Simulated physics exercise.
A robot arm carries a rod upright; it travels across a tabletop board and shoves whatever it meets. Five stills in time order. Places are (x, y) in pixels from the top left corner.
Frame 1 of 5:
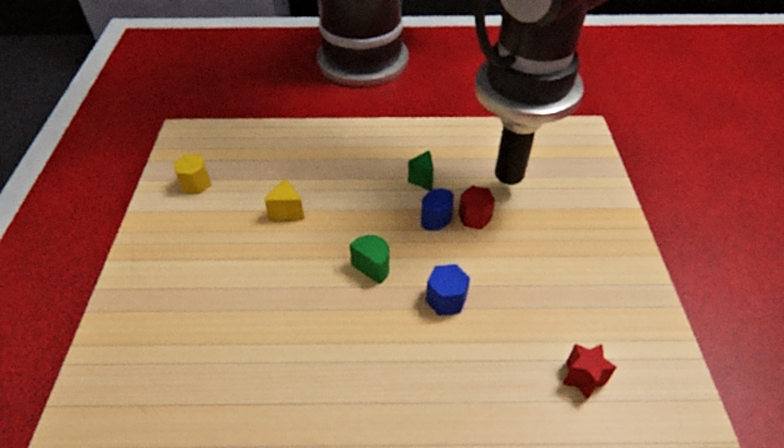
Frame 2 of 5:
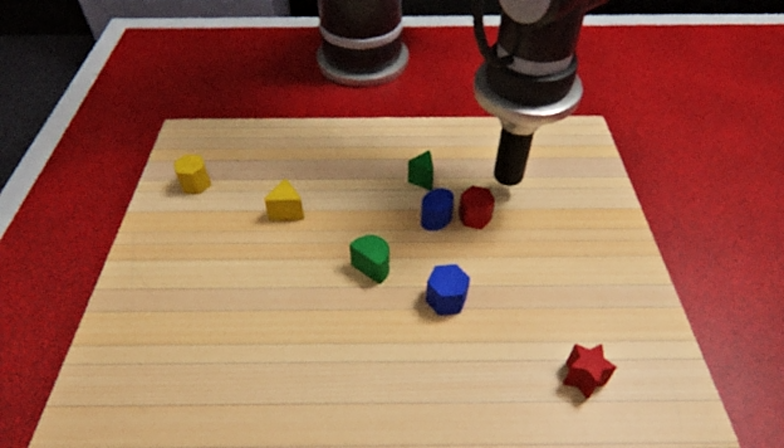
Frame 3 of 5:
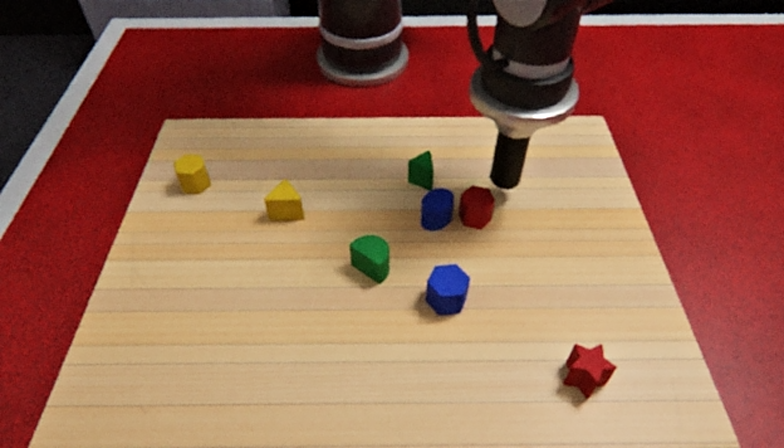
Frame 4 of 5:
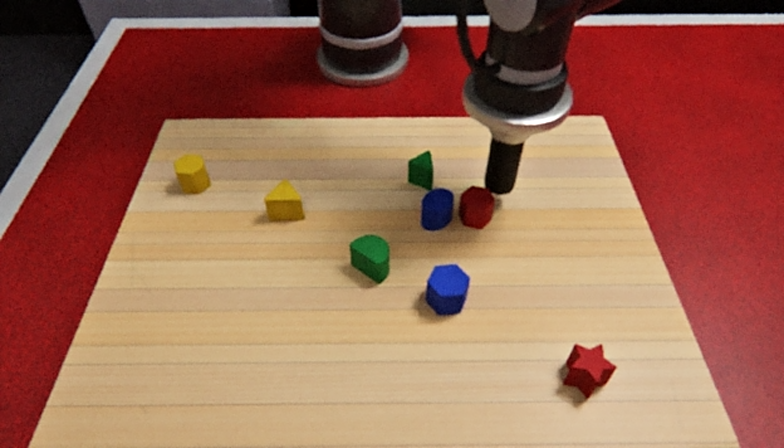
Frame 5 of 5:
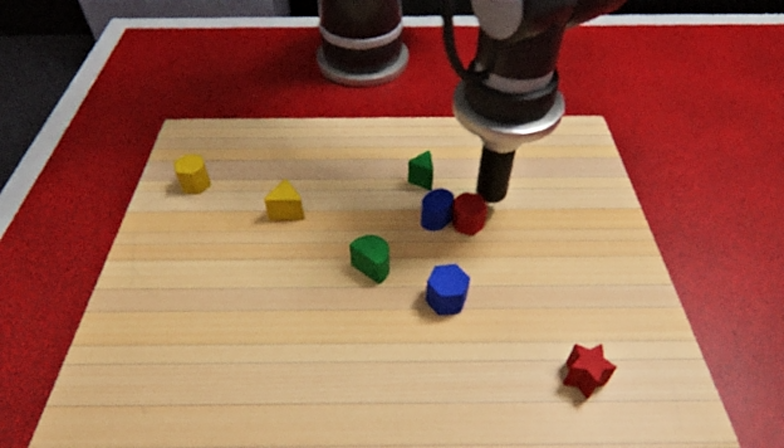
Robot arm with a black rod moving down and left, nudging a red hexagon slightly on a board of coloured blocks.
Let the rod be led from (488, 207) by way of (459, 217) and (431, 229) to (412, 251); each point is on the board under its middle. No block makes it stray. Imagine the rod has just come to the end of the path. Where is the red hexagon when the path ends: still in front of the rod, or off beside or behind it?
At that point it is off to one side or behind.
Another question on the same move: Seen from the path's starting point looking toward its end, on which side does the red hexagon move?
The red hexagon goes left.
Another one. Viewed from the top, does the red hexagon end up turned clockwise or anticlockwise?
My answer: Anticlockwise.
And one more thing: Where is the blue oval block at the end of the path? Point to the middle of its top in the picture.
The spot you're after is about (387, 211) in the image.
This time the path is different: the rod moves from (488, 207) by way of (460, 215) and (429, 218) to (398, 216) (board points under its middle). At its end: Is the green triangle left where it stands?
Yes
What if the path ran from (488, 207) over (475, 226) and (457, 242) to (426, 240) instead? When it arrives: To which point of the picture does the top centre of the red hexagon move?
The middle of the upper face of the red hexagon will lie at about (405, 238) in the picture.
The first path, step by step. One third of the way, rod at (461, 204); blue oval block at (429, 200); red hexagon at (453, 220), turned 35° anticlockwise.
Two thirds of the way, rod at (432, 216); blue oval block at (398, 207), turned 30° clockwise; red hexagon at (441, 233), turned 95° anticlockwise.
At the end, rod at (413, 238); green half-round block still; blue oval block at (387, 211), turned 60° clockwise; red hexagon at (441, 247), turned 135° anticlockwise.
